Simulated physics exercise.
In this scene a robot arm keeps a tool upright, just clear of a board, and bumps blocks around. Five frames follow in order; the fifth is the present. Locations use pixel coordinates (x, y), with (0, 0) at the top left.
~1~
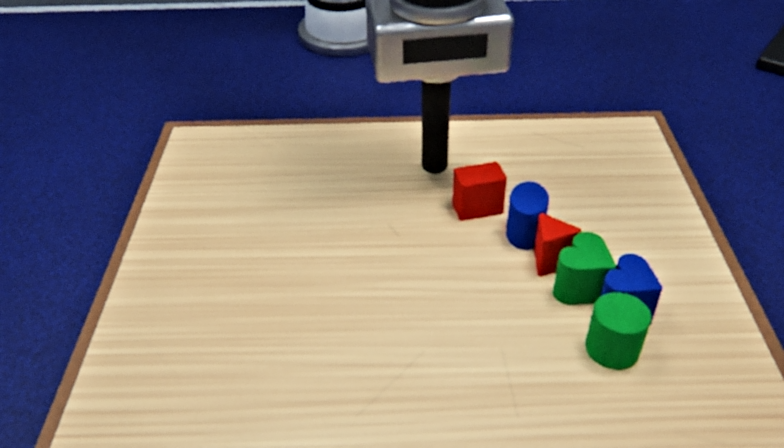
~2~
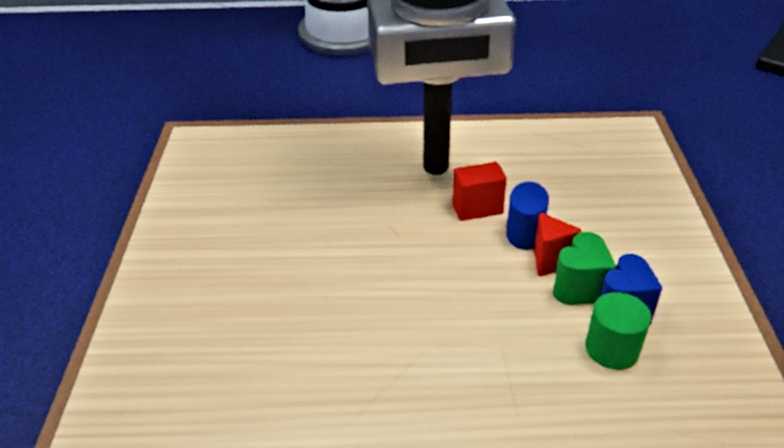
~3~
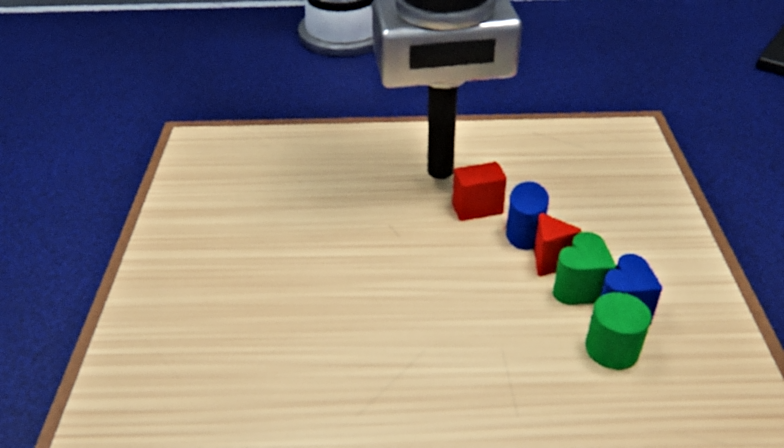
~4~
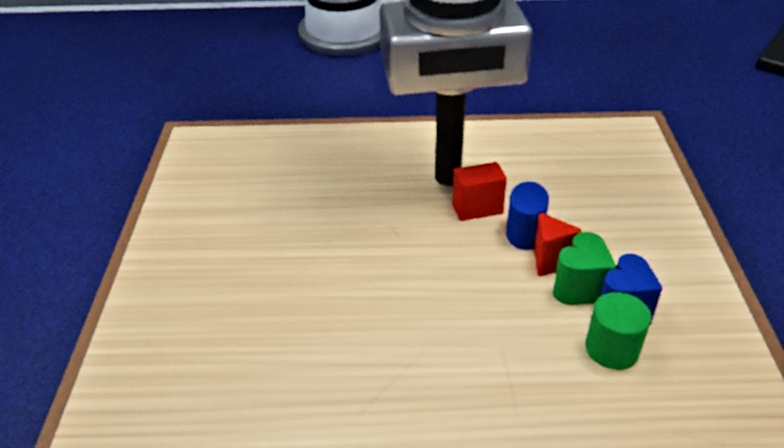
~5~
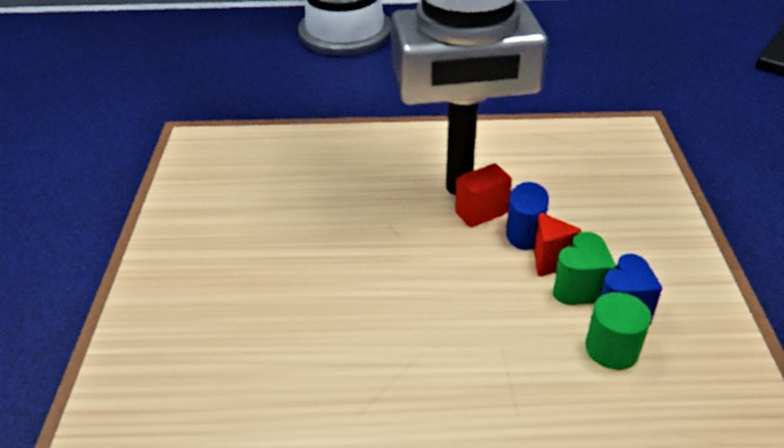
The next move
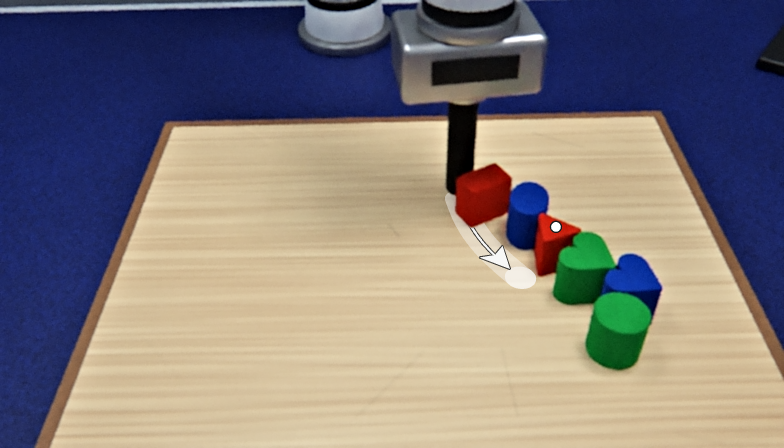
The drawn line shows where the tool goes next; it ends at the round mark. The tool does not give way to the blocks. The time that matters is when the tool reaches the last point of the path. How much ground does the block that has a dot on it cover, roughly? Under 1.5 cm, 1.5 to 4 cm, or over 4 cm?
It falls in the 1.5 to 4 cm band.
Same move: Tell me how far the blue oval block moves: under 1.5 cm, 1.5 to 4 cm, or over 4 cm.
If I had to pick, the blue oval block travels from 1.5 to 4 cm here.
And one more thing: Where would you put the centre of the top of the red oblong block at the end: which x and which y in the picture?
The point I'd pick in the picture is (514, 198).
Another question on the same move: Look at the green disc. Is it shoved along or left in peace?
When the path is over, the green disc is still on its spot.
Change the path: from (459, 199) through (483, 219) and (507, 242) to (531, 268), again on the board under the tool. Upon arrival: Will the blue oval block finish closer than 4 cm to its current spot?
I'd say no.
Path on the board, from (459, 199) over (479, 238) to (520, 278); the dot is on the red triangular piece.
On the path given first. One third of the way, tool (471, 215); red oblong block (504, 191), turned 55° anticlockwise; blue oval block (540, 199); red triangular piece (567, 229); green heart (592, 253).
Two thirds of the way, tool (492, 242); red oblong block (514, 197), turned 85° anticlockwise; blue oval block (553, 196), turned 15° anticlockwise; red triangular piece (581, 225), turned 15° clockwise; green heart (598, 251), turned 25° clockwise.
At the end, tool (522, 268); red oblong block (514, 198), turned 85° anticlockwise; blue oval block (553, 195), turned 15° anticlockwise; red triangular piece (581, 225), turned 15° clockwise; green heart (598, 251), turned 25° clockwise; green disc in place.
